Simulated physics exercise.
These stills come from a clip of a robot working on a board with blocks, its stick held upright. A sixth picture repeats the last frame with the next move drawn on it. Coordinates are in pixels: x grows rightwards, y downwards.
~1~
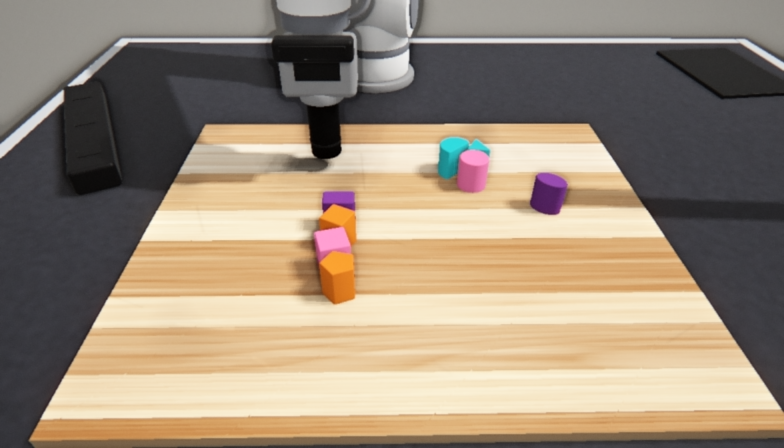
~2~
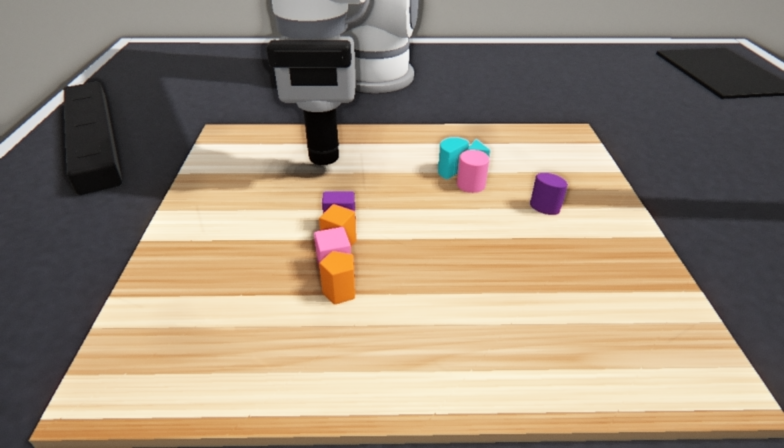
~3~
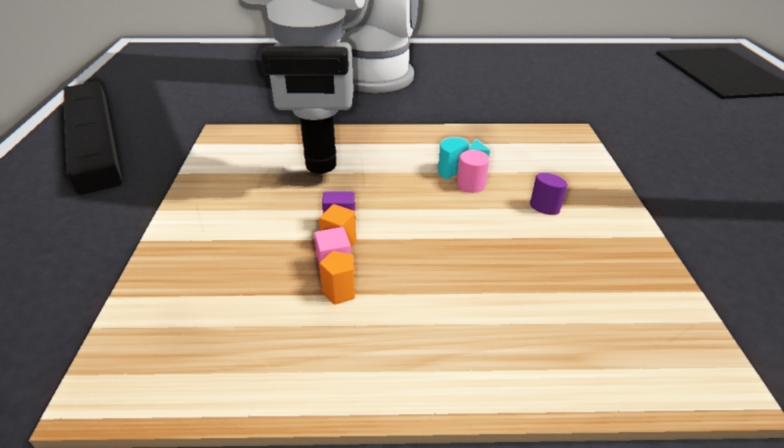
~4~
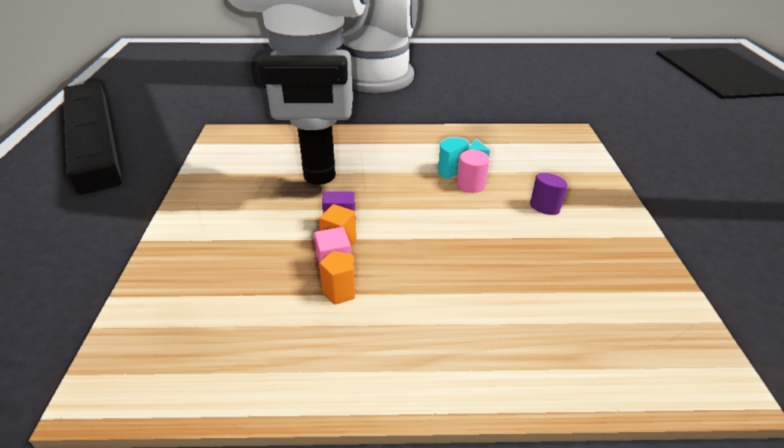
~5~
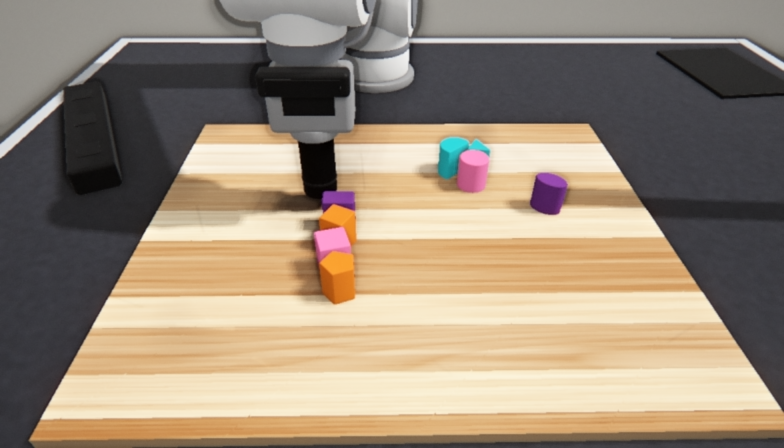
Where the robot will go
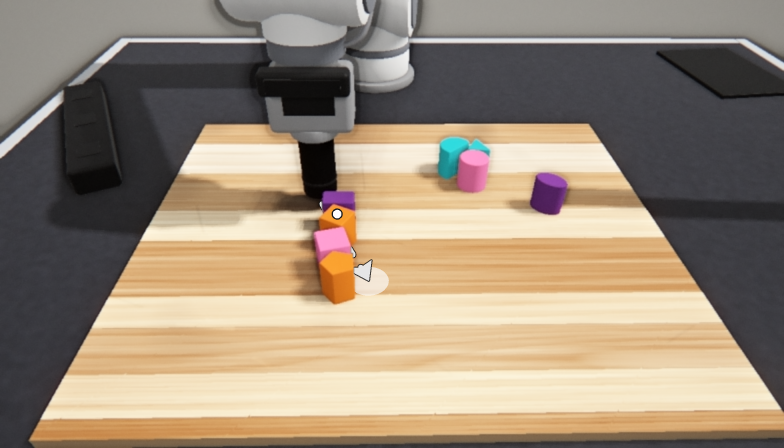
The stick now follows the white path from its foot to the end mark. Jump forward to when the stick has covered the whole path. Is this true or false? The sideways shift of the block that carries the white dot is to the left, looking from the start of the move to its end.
This is true.
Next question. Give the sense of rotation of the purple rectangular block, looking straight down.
Viewed from above, counterclockwise.
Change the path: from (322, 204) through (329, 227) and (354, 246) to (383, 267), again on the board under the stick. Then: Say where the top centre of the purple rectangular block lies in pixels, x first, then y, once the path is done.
Final place: (386, 210).
Path on the board, in a line from (322, 204) to (369, 281); the dot is on the orange square block.
What follows on the original path. One third of the way, stick at (335, 214); pink square block at (335, 244), turned 50° clockwise; orange square block at (360, 228), turned 30° clockwise; orange pentagonal block at (333, 270), turned 20° anticlockwise; purple rectangular block at (357, 208), turned 55° anticlockwise.
Two thirds of the way, stick at (351, 238); pink square block at (336, 247), turned 55° clockwise; orange square block at (378, 237), turned 75° clockwise; orange pentagonal block at (332, 272), turned 20° anticlockwise; purple rectangular block at (380, 216), turned 90° anticlockwise.
At the end, stick at (368, 267); pink square block at (330, 258), turned 75° clockwise; orange square block at (404, 252), turned 50° clockwise; orange pentagonal block at (326, 285), turned 25° anticlockwise; purple rectangular block at (382, 217), turned 105° anticlockwise.
